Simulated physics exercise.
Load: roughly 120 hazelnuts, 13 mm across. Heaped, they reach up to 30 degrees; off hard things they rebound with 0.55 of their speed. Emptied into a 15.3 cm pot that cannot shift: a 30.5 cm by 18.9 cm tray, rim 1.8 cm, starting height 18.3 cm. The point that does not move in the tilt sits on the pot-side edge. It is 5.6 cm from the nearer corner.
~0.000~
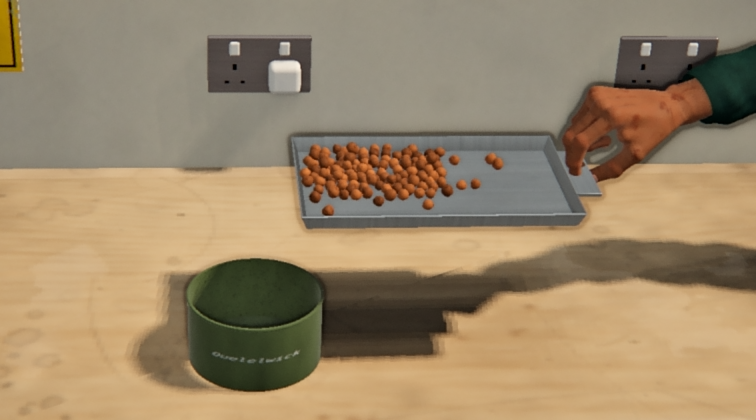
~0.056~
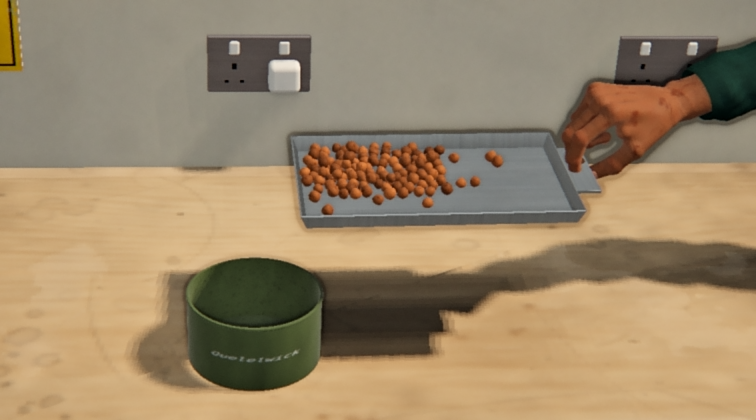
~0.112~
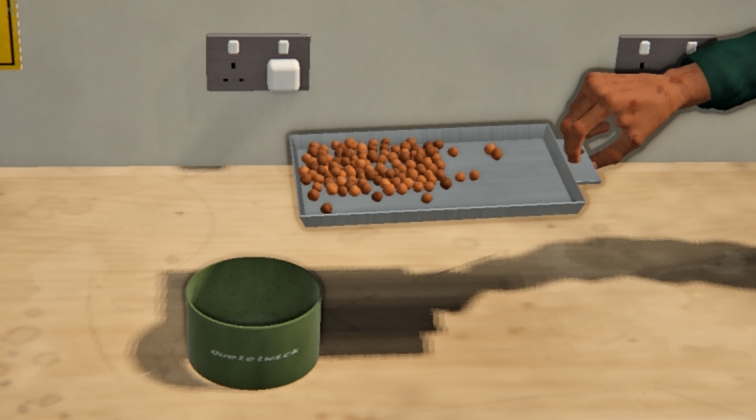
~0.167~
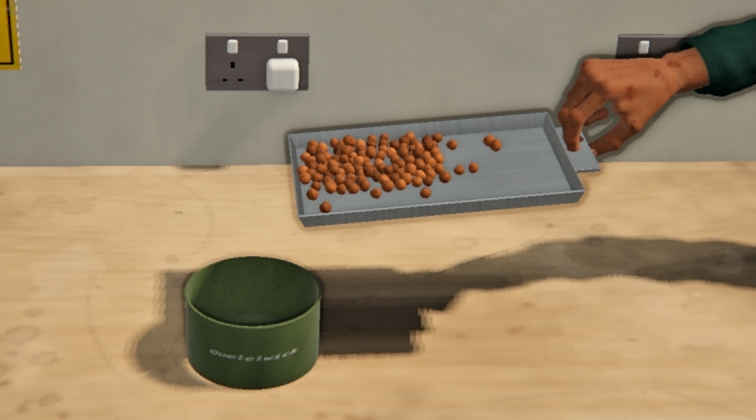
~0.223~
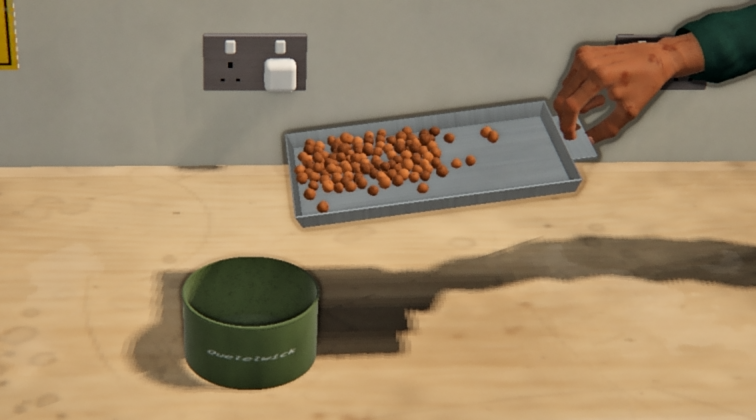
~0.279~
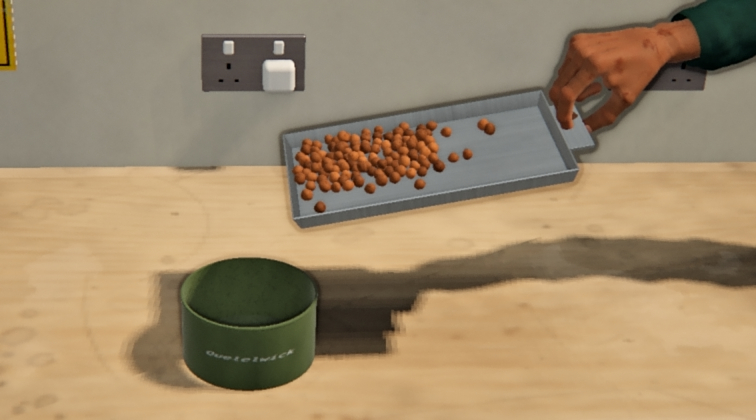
A hand slowly raises the right end of a grey tray of brown hazelnuts.
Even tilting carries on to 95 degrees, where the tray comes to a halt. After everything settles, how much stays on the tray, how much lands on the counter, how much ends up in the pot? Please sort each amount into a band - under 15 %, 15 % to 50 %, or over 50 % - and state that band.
Tray: Under 15 %; counter: 15 % to 50 %; pot: Over 50 %.
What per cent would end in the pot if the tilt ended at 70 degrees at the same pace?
Roughly 55 percent.
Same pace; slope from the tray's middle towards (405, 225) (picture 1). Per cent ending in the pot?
That would be close to 45 per cent.
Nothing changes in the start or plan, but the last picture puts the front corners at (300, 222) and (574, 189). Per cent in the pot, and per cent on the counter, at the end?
The pot gets 60 and the counter 40.
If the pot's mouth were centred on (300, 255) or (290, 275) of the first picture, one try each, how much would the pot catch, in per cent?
Try one: ~ 45 %; try two: ~ 65 %.
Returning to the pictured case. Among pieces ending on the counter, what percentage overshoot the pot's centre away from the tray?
Share: Around 70 %.
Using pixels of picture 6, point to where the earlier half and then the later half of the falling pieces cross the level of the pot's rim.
At roughly (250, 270) first, later on at (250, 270).
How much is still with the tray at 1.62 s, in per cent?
Some 50 per cent of the load.
Then, at 1.08 s, tilt 50 degrees; the tray holds 100 %, the pot 0 %.
Then, at 1.62 s, tilt 76 degrees; the tray holds 50 %, the pot 20 %.
Then, at 2.22 s, tilt 95 degrees; the tray holds 0 %, the pot 65 %.
At rest (2.9 s), tray 0 %, counter 35 %, pot 65 %.
